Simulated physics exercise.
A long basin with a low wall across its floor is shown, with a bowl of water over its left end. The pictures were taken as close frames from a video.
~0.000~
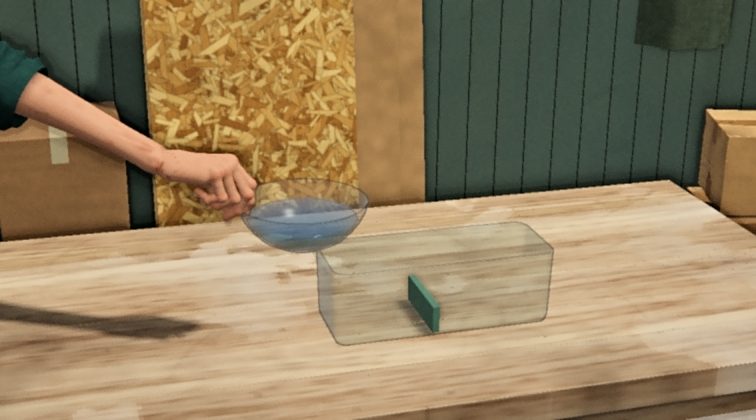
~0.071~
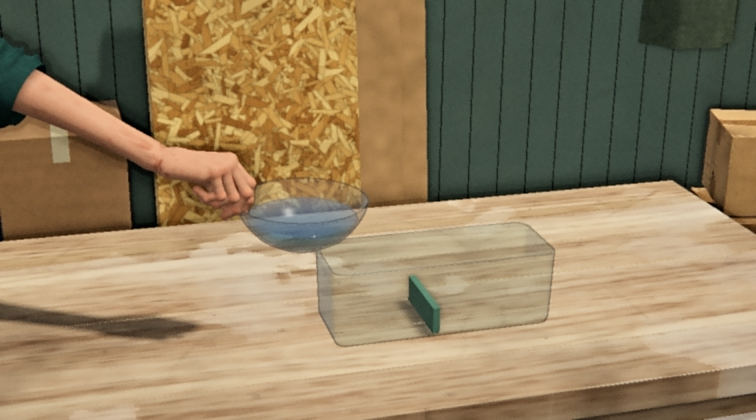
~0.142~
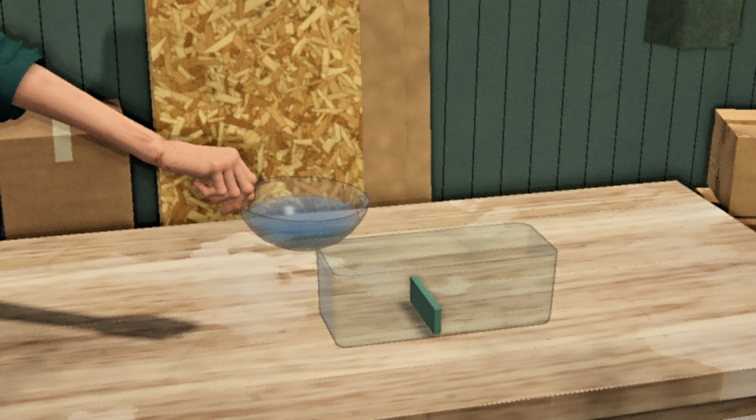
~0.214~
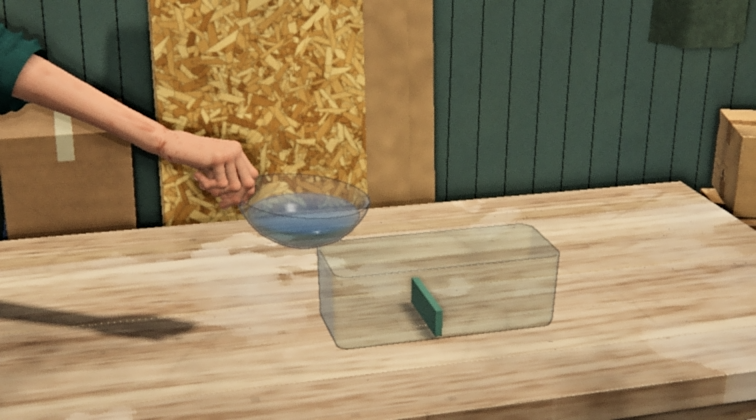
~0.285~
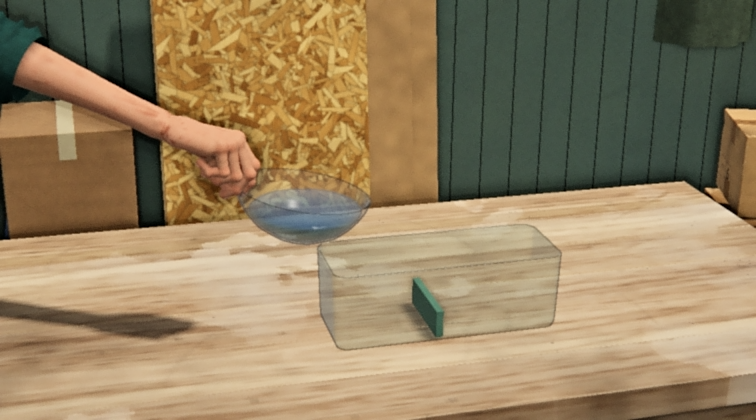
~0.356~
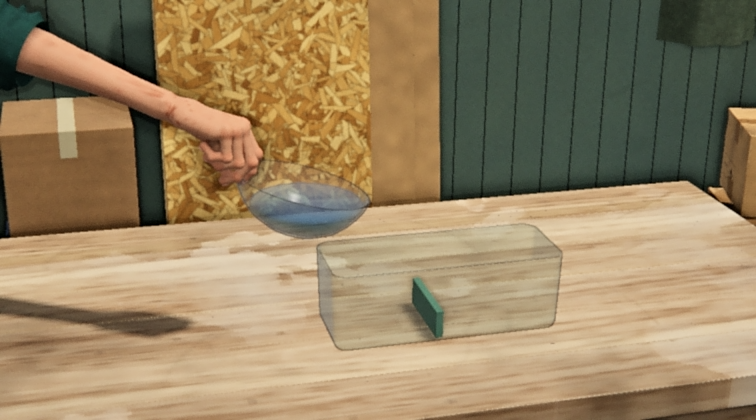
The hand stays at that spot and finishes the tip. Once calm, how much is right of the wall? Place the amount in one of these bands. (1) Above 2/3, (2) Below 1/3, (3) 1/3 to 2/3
3, 1/3 to 2/3.
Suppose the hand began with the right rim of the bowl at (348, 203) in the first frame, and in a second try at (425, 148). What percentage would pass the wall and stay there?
Close to 5 % for the first start and close to 95 % for the second.
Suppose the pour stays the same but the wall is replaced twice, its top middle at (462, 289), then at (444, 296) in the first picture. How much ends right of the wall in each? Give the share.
About 15 per cent, then about 15 per cent.
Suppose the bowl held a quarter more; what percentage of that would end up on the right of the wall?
Estimated share: Around 65 %.
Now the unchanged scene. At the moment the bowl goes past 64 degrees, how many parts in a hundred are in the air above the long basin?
40 per cent.
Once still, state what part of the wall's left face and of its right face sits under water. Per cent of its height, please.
About 30 per cent on the left and 40 per cent on the right.
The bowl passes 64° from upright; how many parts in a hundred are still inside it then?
Remaining fraction: Approx. 35 %.
A moment on, the bowl is tipped part way and 35 per cent is still to pour, 24 is left of the wall and 3 right of it.
Next, the bowl is tipped on its side and 0 per cent is still to pour, 41 is left of the wall and 56 right of it.
Then the bowl is tipped right over and 0 per cent is still to pour, 43 is left of the wall and 57 right of it.
Later the bowl is tipped right over and 0 per cent is still to pour, 43 is left of the wall and 57 right of it.
In the end 43 per cent lies left of the wall, 57 right of it and 0 outside.
